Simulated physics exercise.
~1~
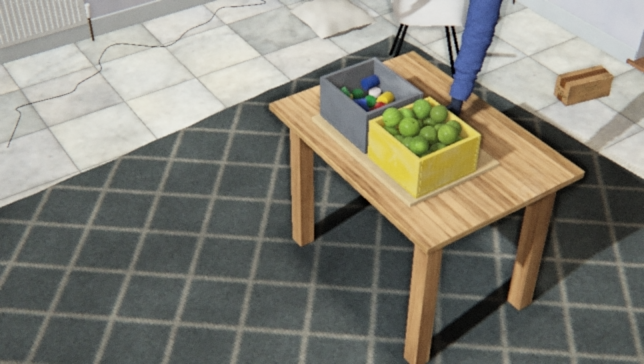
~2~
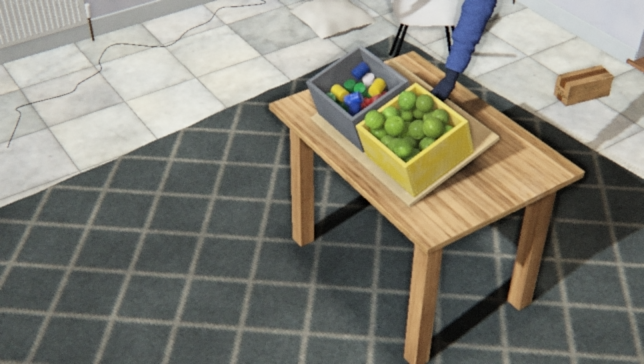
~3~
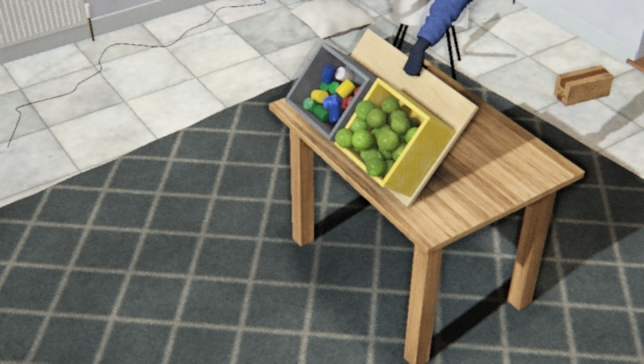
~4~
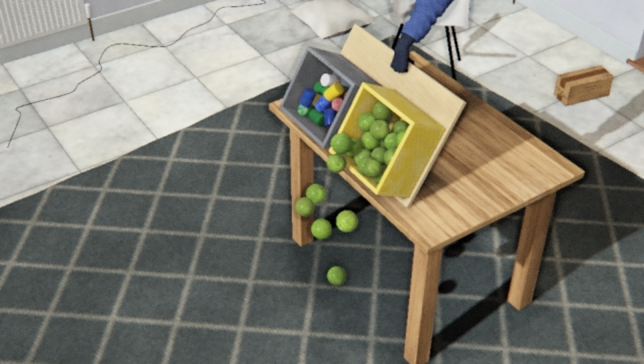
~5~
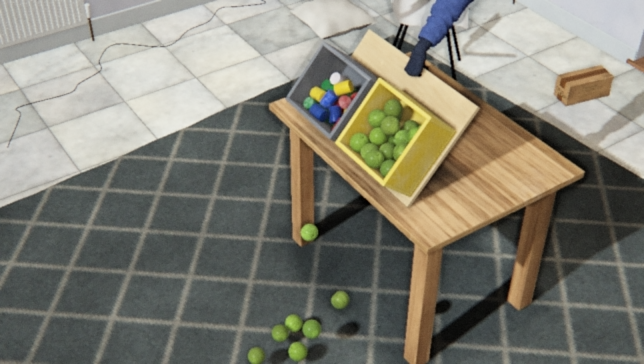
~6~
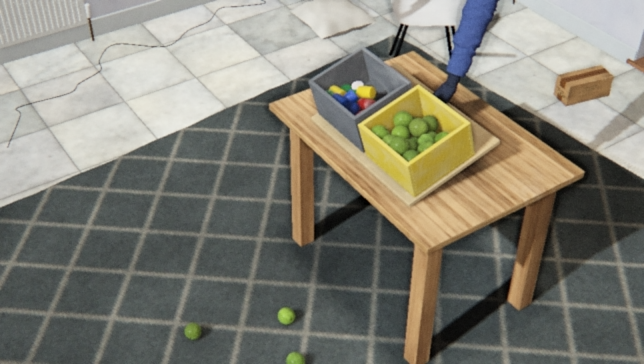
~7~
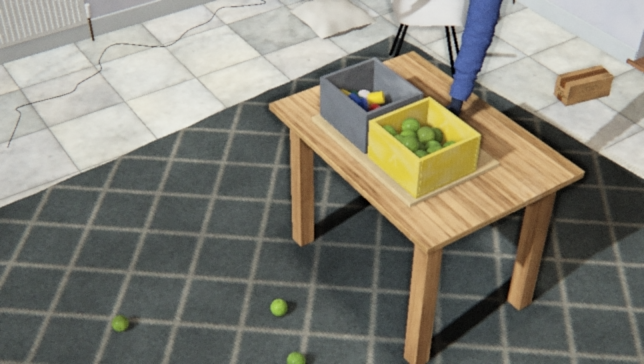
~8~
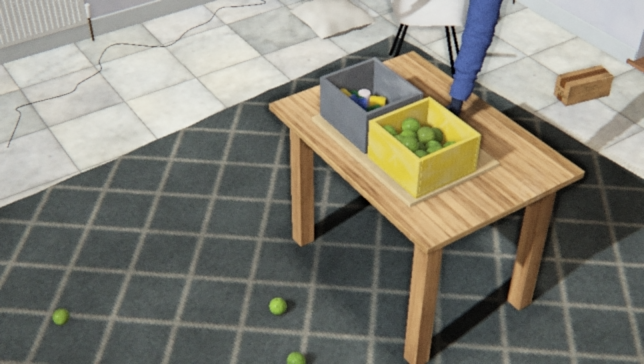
At the start, a yellow crate of green apples and a grey crate of small colourful jars sit side by side on a board on a wooden table. A blue-sleeved arm with a dark glove raises the board, tipping both crates steeply towards the left. At the steepest point, several apples spill from the yellow crate and drop to the dark rug, while the jars stay in the grey crate. The arm then lowers the board flat again as the fallen apples roll away. At the end, most apples remain in their crate, and three are visible on the rug.
